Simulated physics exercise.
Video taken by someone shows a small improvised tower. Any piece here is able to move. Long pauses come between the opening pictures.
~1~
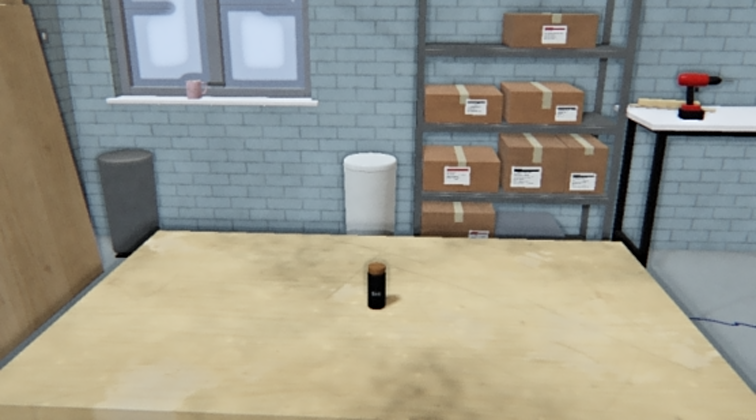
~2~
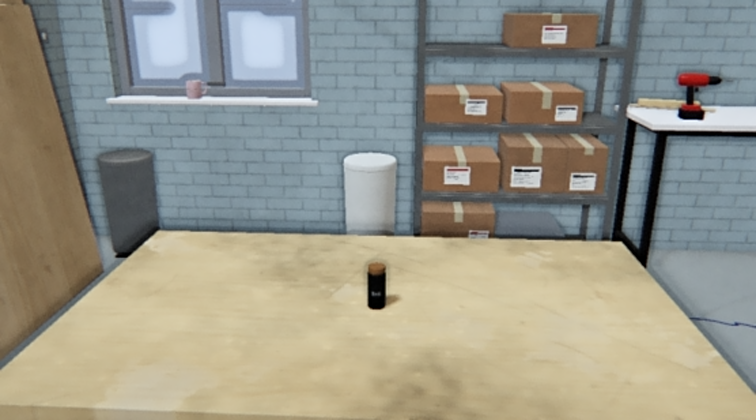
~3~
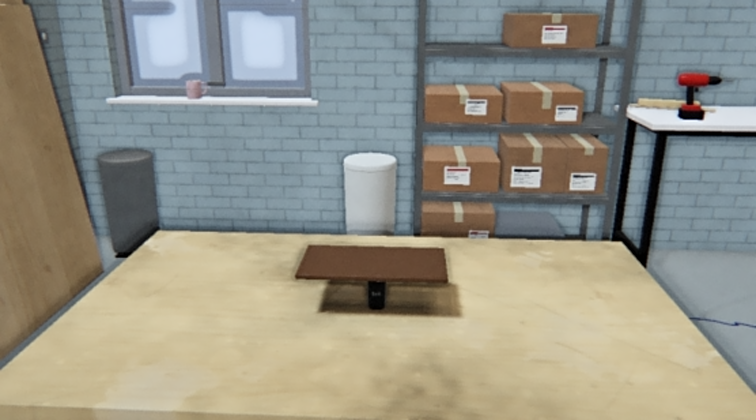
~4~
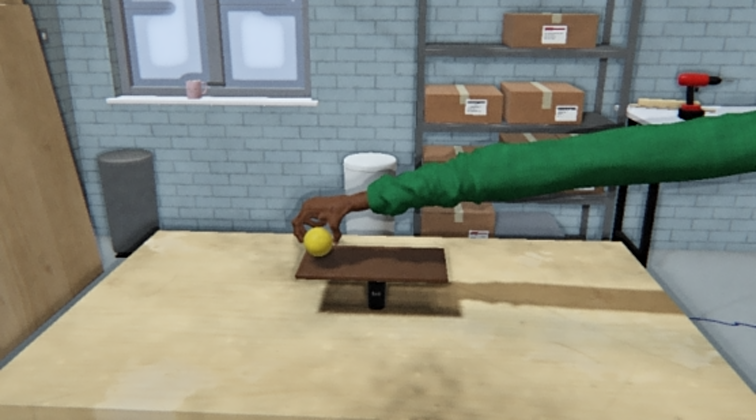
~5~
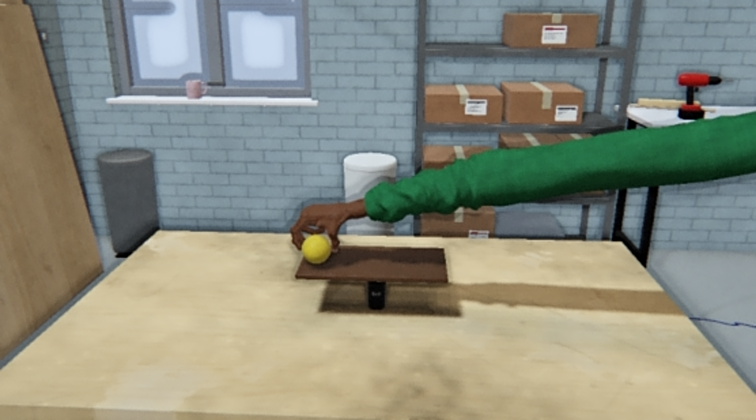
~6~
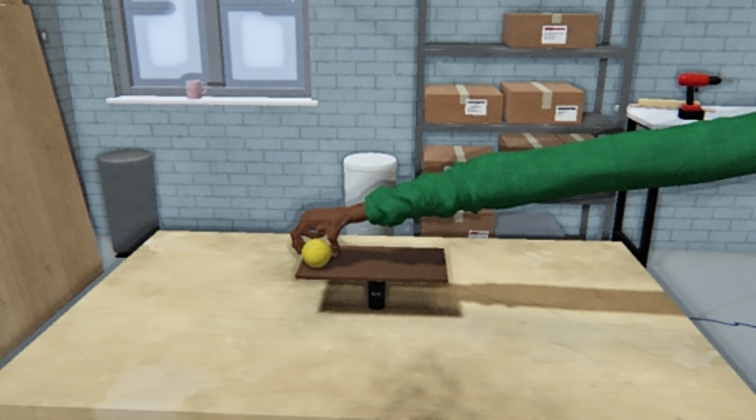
A brown board appears balanced across a small black shaker on a wooden table, and then a dark hand in a green sleeve, reaching from the right, lowers a yellow lemon onto the board's left end.
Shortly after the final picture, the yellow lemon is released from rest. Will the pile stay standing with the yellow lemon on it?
My guess is the stack won't stay standing.
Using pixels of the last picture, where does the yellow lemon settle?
End position in the final view: Approximately (233, 306).
Then, 0.40 s after the last picture, yellow lemon now fallen; brown lid tipped 37° from how it was.
Then, 0.50 s after the last picture, brown lid tipped 36° from how it was.
Then, 0.70 s after the last picture, brown lid now fallen.
Then, 0.90 s after the last picture, things are still on the move.
At rest, fallen, yellow lemon and brown lid; black shaker in place. Seen from the same camera at the end, yellow lemon near (233, 306). The stack loses its balance.
